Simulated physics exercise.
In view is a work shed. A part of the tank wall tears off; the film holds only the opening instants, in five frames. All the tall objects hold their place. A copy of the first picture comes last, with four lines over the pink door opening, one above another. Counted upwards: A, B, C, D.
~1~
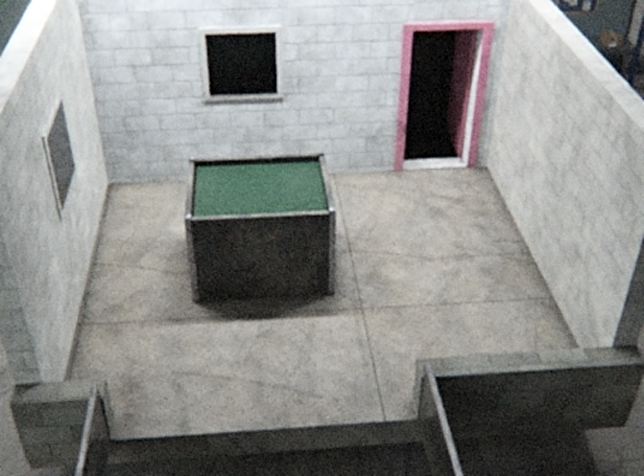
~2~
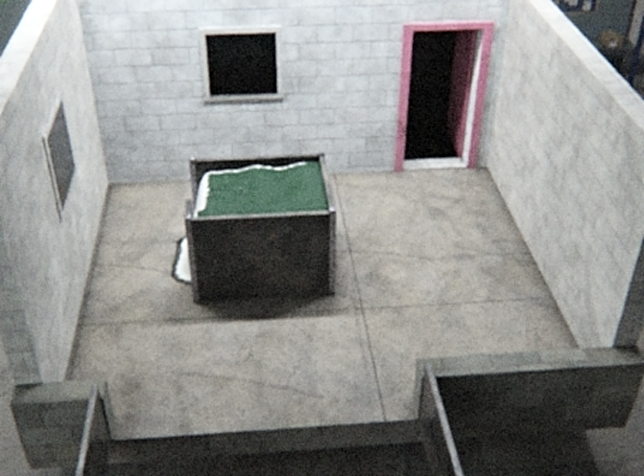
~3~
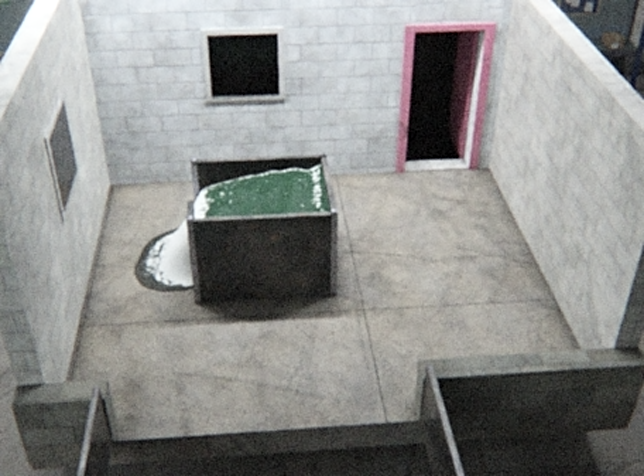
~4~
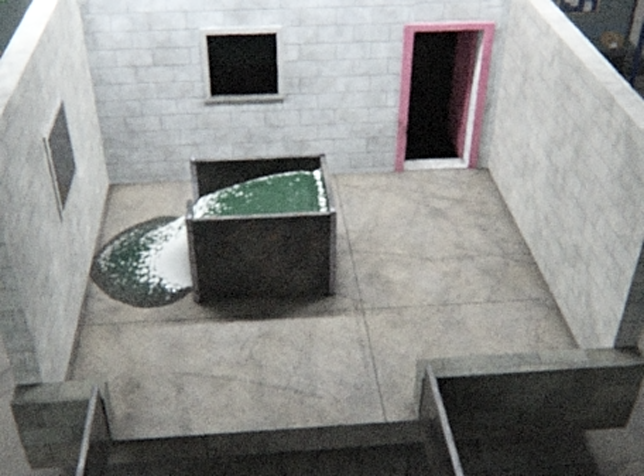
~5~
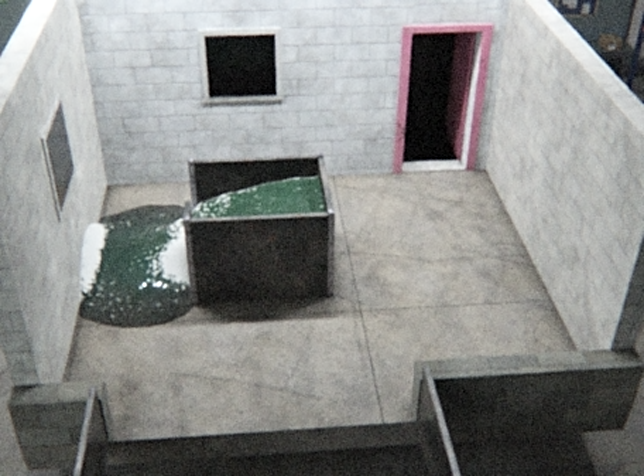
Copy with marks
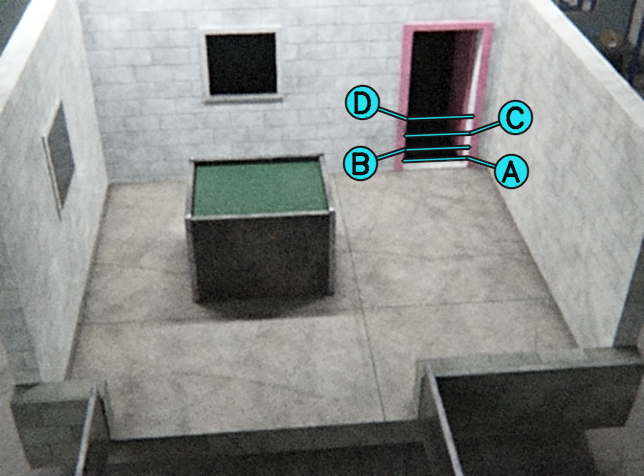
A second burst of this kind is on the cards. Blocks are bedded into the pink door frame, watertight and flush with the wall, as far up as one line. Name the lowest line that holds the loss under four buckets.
A is the one.
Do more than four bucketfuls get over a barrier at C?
No.
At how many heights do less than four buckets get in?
All four.
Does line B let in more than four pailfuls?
No, not at all.
In cyan, A at (435, 159); B at (436, 148); C at (438, 134); D at (439, 117); from the bottom up A, B, C, D.
With A, a splash gets over, under a bucket.
With B, nothing gets over.
With C, nothing gets over.
With D, nothing gets over.
